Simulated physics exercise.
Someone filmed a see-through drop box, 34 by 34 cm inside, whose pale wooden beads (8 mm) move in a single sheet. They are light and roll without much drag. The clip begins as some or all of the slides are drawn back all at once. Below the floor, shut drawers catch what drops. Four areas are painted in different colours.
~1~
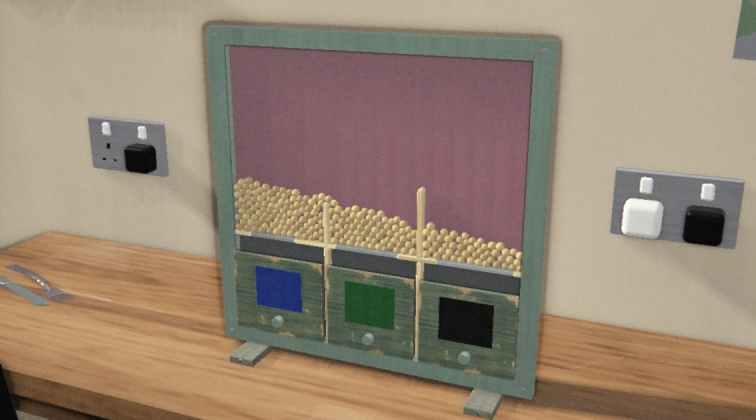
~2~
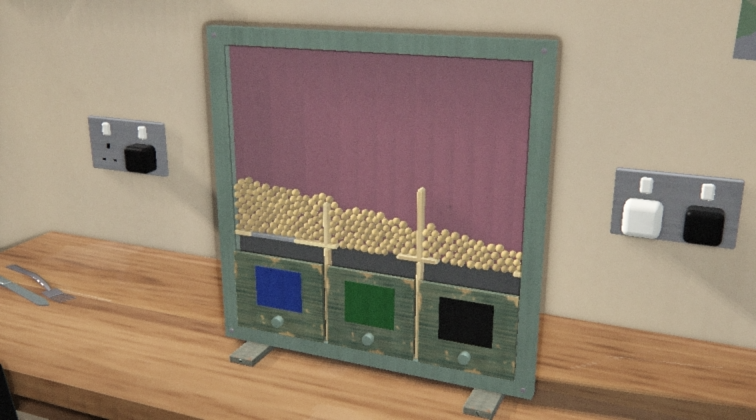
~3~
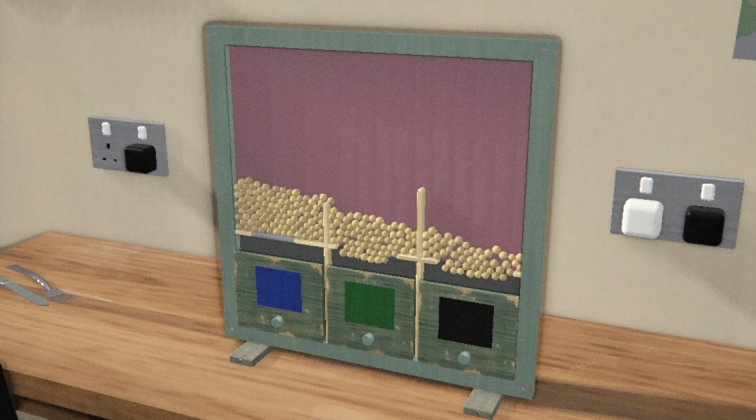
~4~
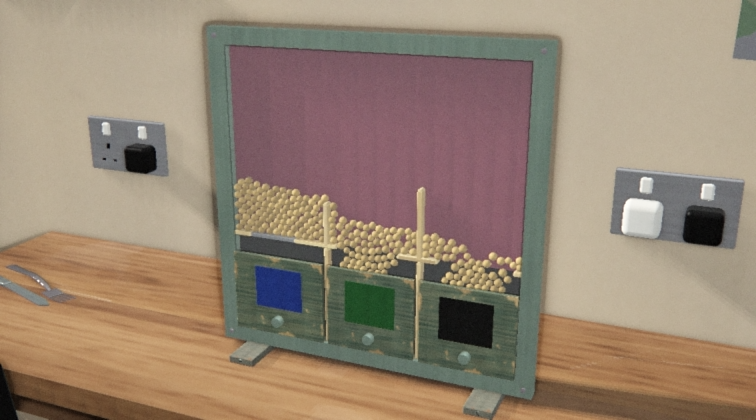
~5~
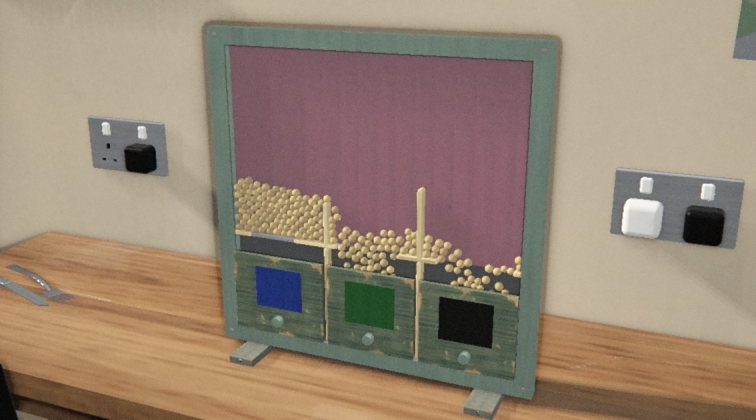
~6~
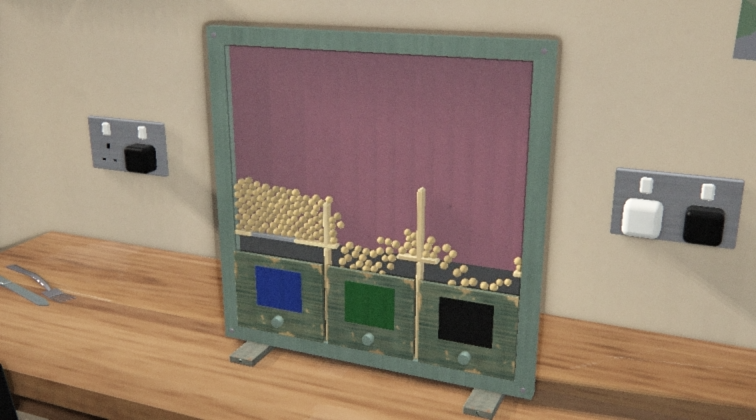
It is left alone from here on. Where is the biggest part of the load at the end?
The one marked pink.
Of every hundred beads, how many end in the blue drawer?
Roughly 0 per cent.
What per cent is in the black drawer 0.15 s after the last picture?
About 20 per cent.
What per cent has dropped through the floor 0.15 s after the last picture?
About 50 per cent.
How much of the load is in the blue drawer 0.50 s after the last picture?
About 0 per cent.
Then, 0.15 s later than the last picture, 50 % are out; pink 50 %, green 25 %, black 20 %.
Then, 0.50 s later than the last picture, 50 % are out; pink 50 %, green 30 %, black 20 %.
Then, 1.20 s later than the last picture, 50 % are out; pink 50 %, green 30 %, black 20 %.
All still 1.4 s after it, 50 % are out; pink 50 %, blue 0 %, green 30 %, black 20 %.
